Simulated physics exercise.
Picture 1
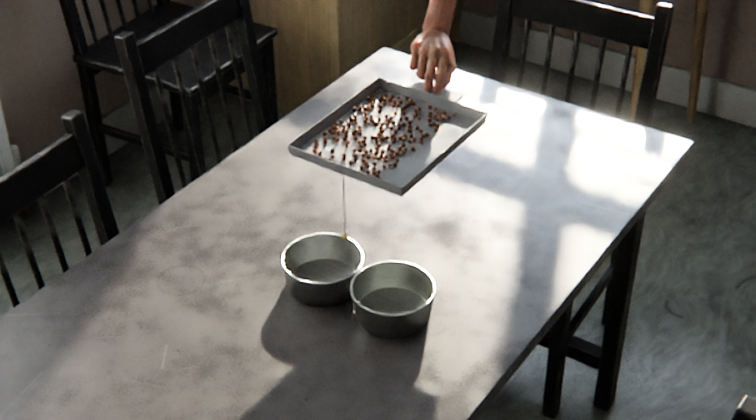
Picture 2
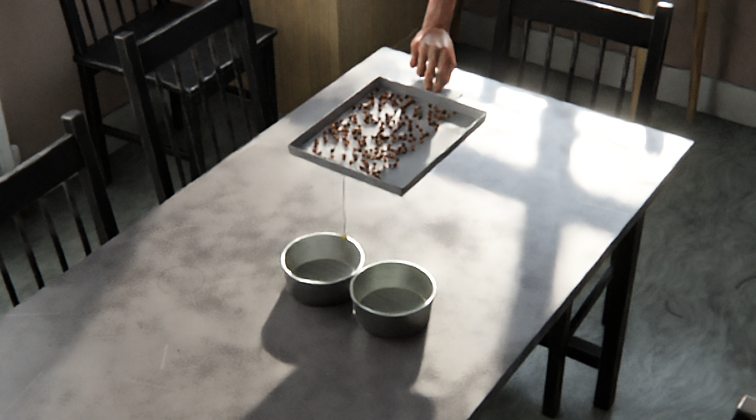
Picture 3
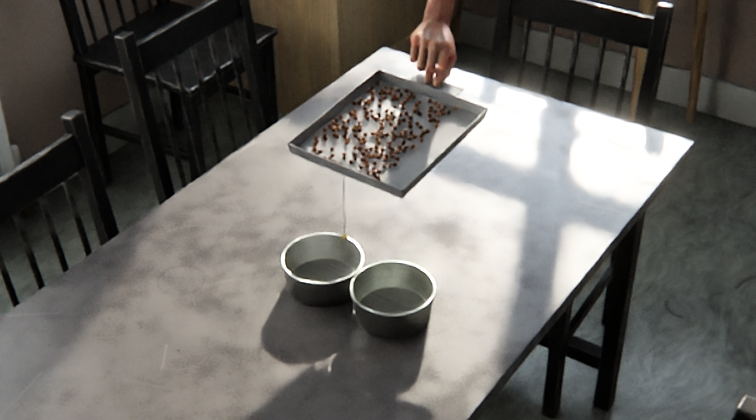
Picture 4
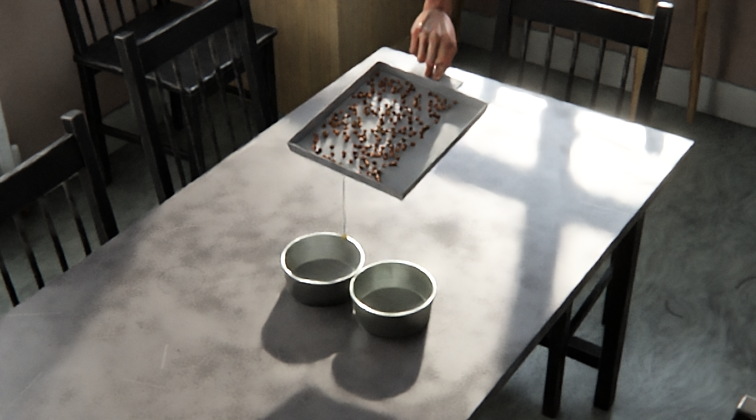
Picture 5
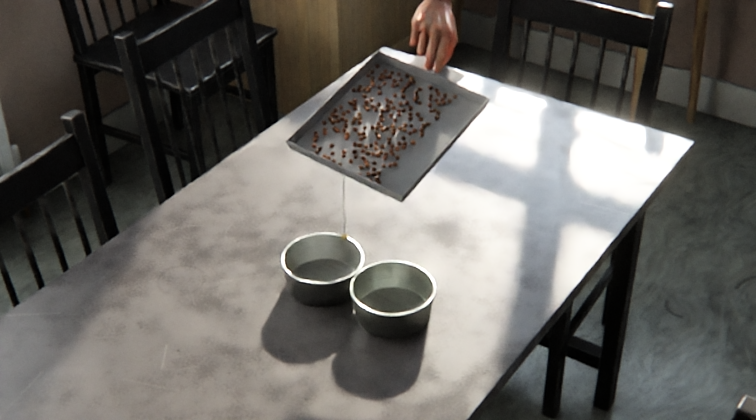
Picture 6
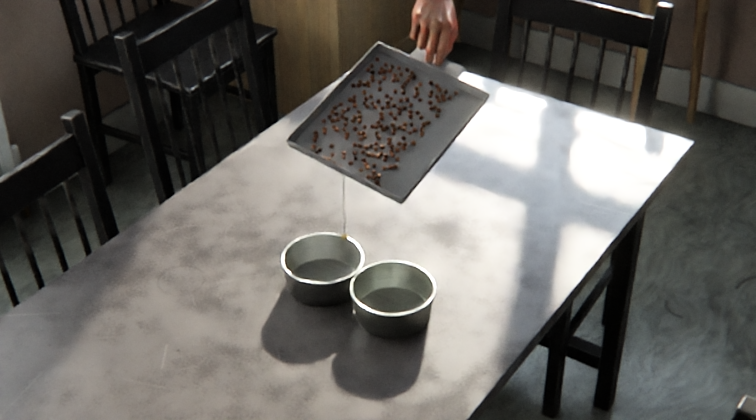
On a sunlit grey table with dark chairs around it, a hand holds the far edge of a shallow tray of small brown balls above two round metal dishes. The hand lifts that edge gradually, and the tray slants more steeply toward the dishes, its near right corner dipping slightly lowest.
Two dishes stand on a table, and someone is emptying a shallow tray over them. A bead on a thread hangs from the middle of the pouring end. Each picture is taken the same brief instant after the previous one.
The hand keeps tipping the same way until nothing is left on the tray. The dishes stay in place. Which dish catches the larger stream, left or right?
The greater part will fall into the right dish.
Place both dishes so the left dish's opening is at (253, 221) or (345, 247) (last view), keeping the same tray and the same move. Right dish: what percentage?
0 per cent the first time, 80 per cent the second time.
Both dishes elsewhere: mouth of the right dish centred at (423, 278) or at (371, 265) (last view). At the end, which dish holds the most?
The dish to the right, then the dish to the right.
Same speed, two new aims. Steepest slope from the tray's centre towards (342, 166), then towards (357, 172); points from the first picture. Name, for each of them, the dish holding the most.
The leftmost dish, then the leftmost dish.
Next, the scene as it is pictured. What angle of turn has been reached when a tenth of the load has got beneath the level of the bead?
Approx. reading: About 60°.
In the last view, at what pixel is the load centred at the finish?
Resting centre, last picture - approx. (408, 290).
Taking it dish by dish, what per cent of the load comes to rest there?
Share at the end - left dish ~ 0 %, right dish ~ 40 %.
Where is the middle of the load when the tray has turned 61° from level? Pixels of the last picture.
Look around (392, 196) in the last picture.
Soon after the last picture, tray tipped steeply; most on the tray; a small part in the right dish; a small part in the air.
A little later, tray tipped right over; about half on the tray; about a quarter in the right dish; a stray few in the left dish; a small part outside both; a small part in the air.
Later still, tray tipped past a quarter turn; about a third in the right dish; a stray few in the left dish; about two thirds outside both.
By the end, tray tipped past a quarter turn; about a third in the right dish; a stray few in the left dish; about two thirds outside both.
